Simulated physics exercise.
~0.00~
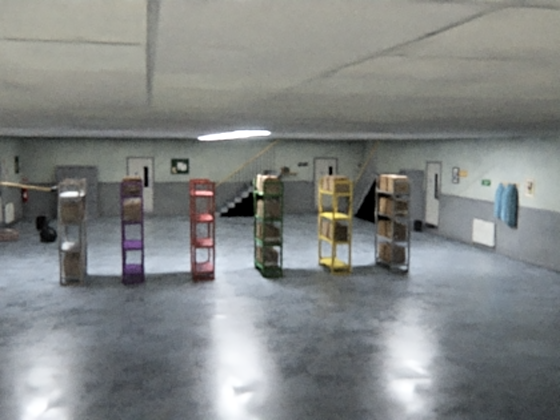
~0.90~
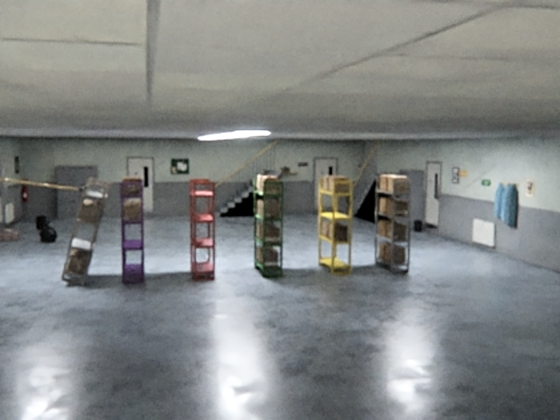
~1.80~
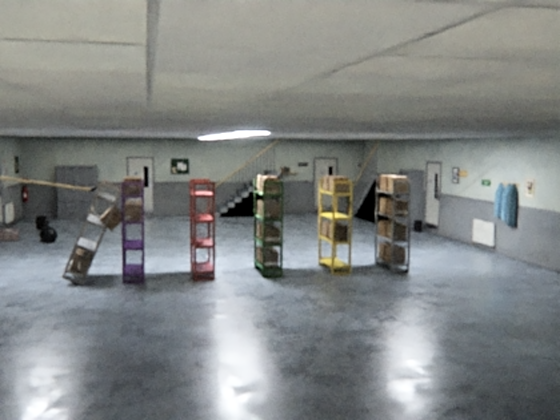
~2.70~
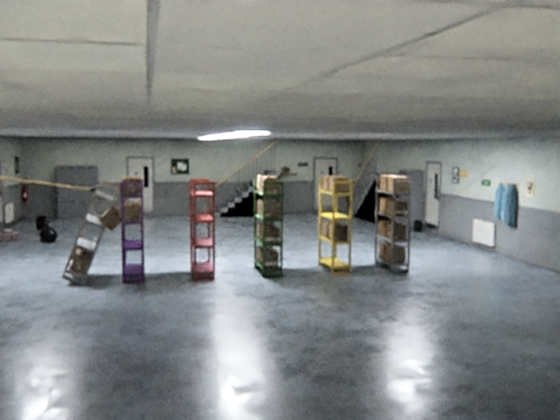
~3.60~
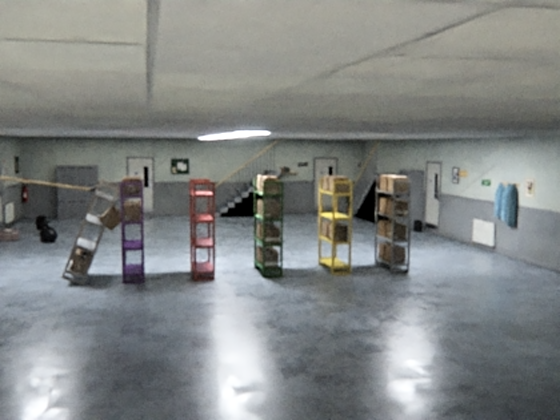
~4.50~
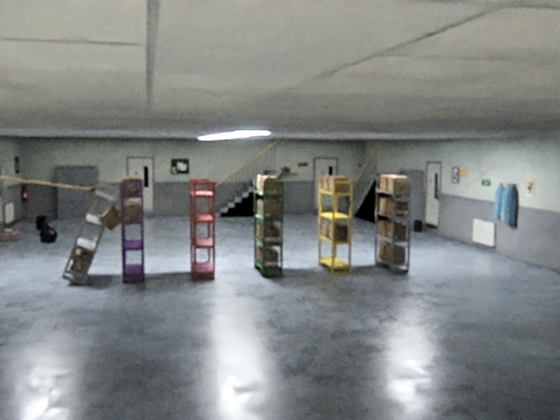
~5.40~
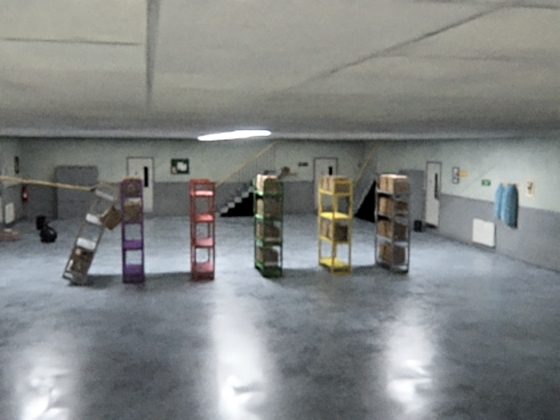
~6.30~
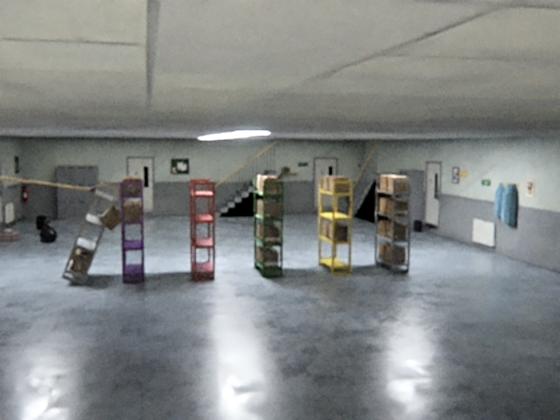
A wide, low-ceilinged hall with a glossy grey floor is seen from a fixed viewpoint facing a row of six tall, narrow racks. From left to right stand a grey rack, then purple, red, green, yellow and another greyish one, several holding brown cartons. A thin yellowish pole reaches in from the left and pushes the top of the first rack to the right. The rack tilts, its cartons shifting, until it comes to rest leaning against the purple rack. The purple rack holds, and the other five remain upright with no cartons spilt.
